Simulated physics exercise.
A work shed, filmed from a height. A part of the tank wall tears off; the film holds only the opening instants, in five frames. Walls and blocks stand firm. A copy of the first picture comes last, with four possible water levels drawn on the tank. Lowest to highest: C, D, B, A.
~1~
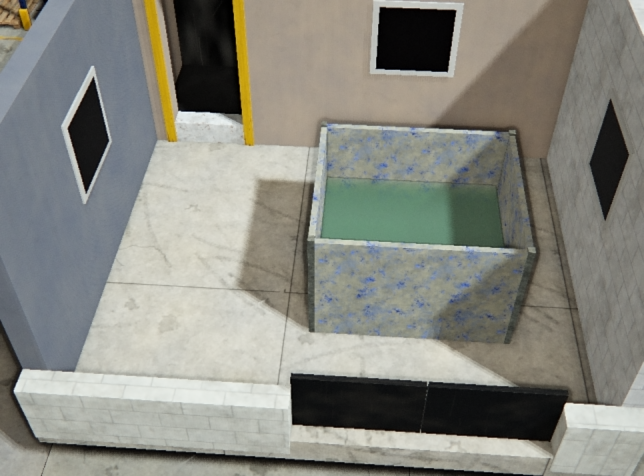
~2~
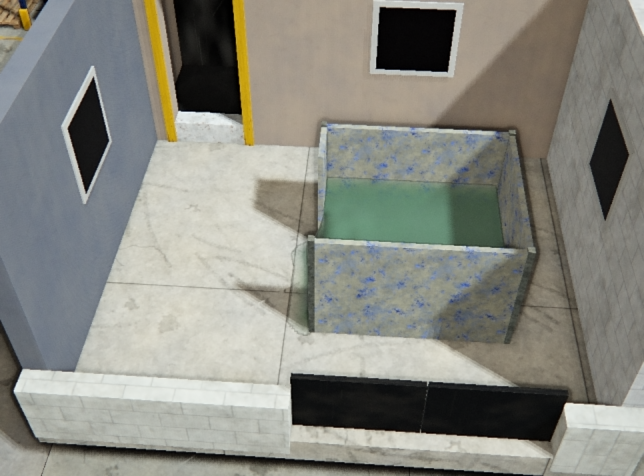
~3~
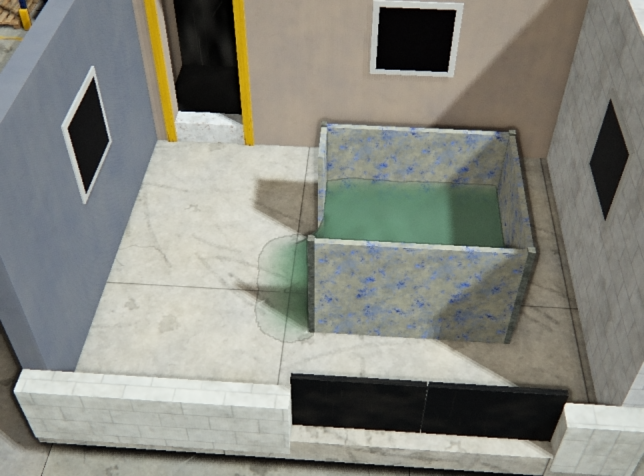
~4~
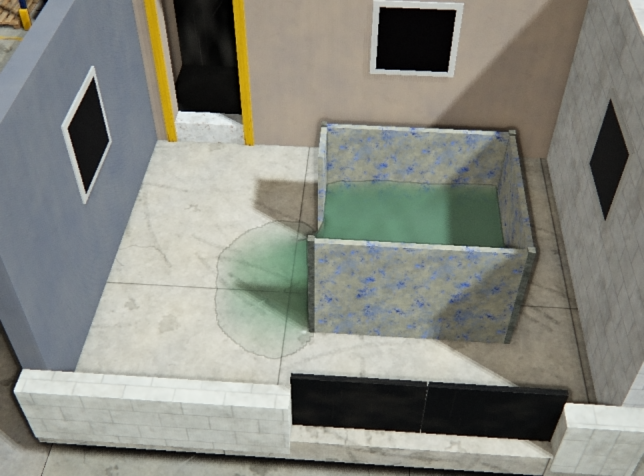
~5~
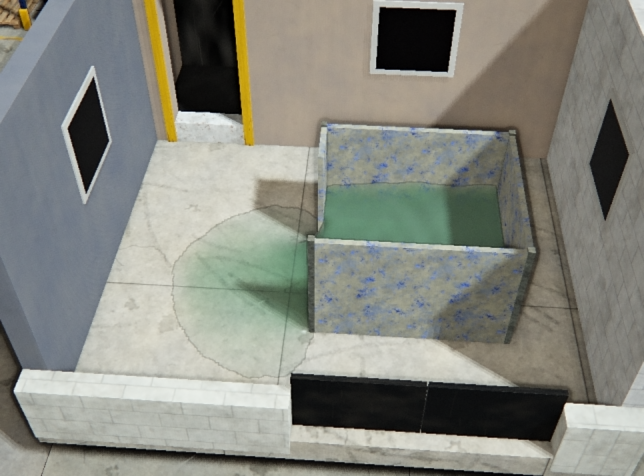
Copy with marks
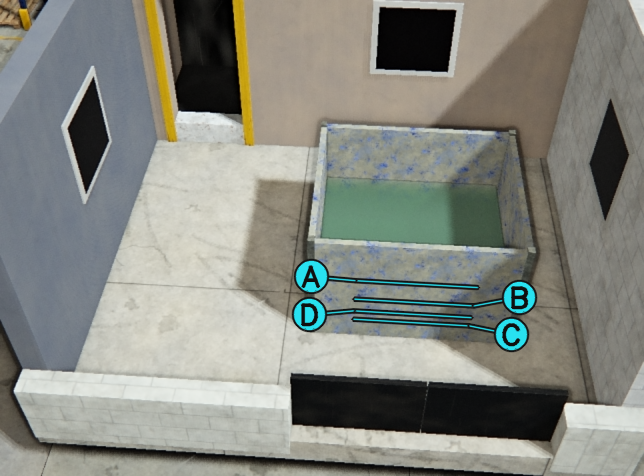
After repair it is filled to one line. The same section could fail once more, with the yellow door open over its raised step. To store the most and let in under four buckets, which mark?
Use level A.
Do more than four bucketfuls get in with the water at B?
No, not at all.
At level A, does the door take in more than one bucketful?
Yes, it does.
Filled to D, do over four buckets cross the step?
No, that is safe.
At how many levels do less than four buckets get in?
All four.
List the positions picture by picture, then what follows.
Water in the tank at rest, its middle at (413, 233); foot of the yellow doorway at (211, 142); shut gate at (426, 391).
Water covers 2 % of the ground and shows as far out as (300, 327).
Water covers 5 % of the ground and shows as far out as (279, 243).
Water covers 9 % of the ground and shows as far out as (229, 255).
Water covers 16 % of the ground and shows as far out as (185, 261).
On the marked copy, A at (416, 284); B at (413, 302); C at (411, 322); D at (412, 314); from the bottom up C, D, B, A.
Choosing A, a bucket or two gets in.
Choosing B, nothing gets over.
Choosing C, nothing gets over.
Choosing D, nothing gets over.
